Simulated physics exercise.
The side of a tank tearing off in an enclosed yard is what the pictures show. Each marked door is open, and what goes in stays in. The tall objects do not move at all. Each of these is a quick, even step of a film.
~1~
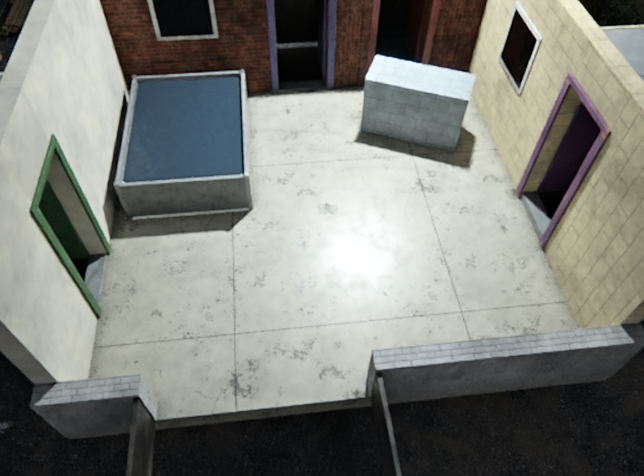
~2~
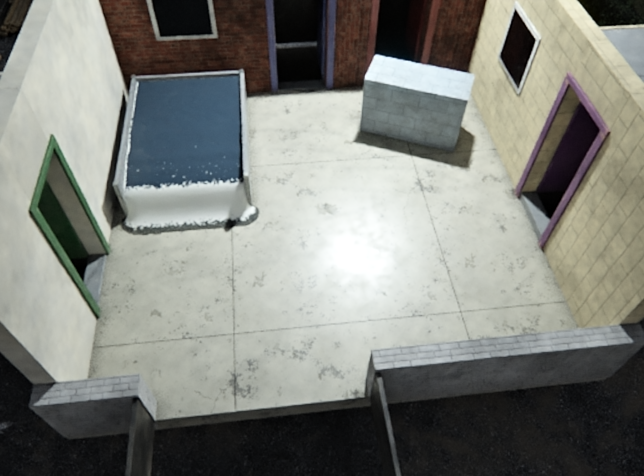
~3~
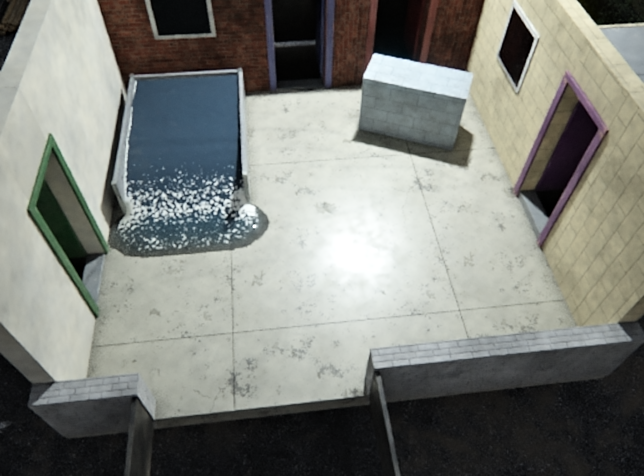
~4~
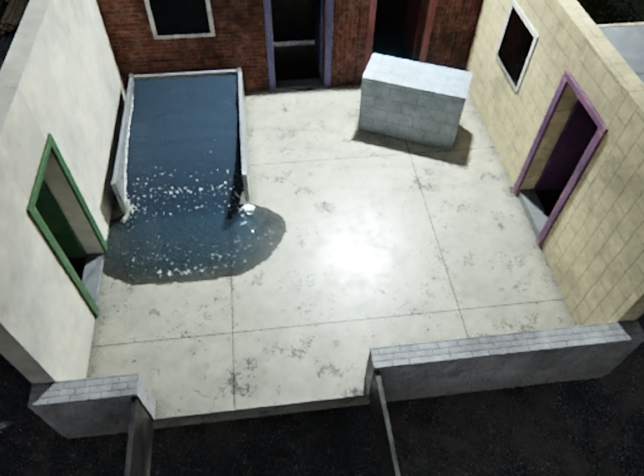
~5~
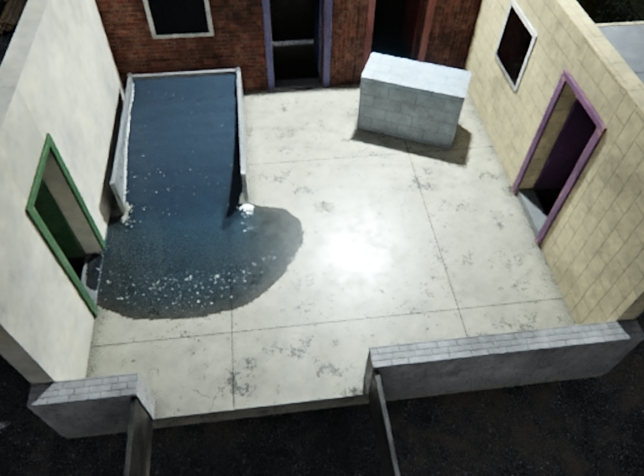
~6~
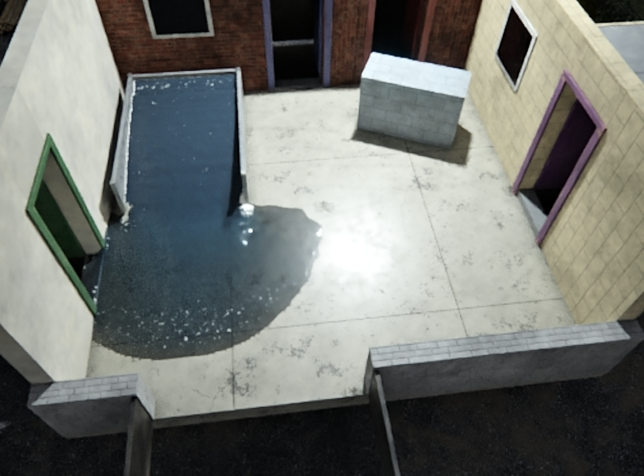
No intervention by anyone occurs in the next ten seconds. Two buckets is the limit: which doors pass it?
The purple door will most likely not exceed two buckets. The blue door will most likely not exceed two buckets. The red door will most likely not exceed two buckets. The green door will most likely exceed two buckets.
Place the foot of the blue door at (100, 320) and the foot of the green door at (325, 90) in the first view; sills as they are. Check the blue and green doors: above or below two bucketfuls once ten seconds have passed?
What you'd see: The blue door tops the limit and the green door stays within the limit.
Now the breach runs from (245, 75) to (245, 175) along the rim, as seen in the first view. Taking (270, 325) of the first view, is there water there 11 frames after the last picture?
At that place: Not flooded.
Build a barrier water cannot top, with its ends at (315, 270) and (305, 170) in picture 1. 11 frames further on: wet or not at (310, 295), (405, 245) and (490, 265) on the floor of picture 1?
Log, spots one to three: Swamped; spared; spared.
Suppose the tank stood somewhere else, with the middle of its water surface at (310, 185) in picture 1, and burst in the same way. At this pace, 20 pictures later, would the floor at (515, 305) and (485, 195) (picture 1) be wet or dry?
Submerged, then submerged.
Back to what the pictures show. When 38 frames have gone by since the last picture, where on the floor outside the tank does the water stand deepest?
It should be close to (579, 350).
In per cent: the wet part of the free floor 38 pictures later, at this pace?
Estimate: Some 50 in a hundred.
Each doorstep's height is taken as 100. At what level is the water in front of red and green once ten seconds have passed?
Close to 0 per cent for the first one and close to 110 per cent for the second.
A moment on, water covers 30 % of the floor; the purple door not reached, the blue door not reached, the red door not reached, the green door under two buckets in.
Next, water covers 35 % of the floor; the purple door not reached, the blue door not reached, the red door not reached, the green door over two buckets in.
Then, water covers 40 % of the floor; the purple door not reached, the blue door not reached, the red door not reached, the green door far over two buckets in.
Later, water covers 50 % of the floor; the purple door wet at the sill, nothing in, the blue door not reached, the red door not reached, the green door far over two buckets in.
In the end, water covers 70 % of the floor; the purple door wet at the sill, nothing in, the blue door not reached, the red door not reached, the green door far over two buckets in.
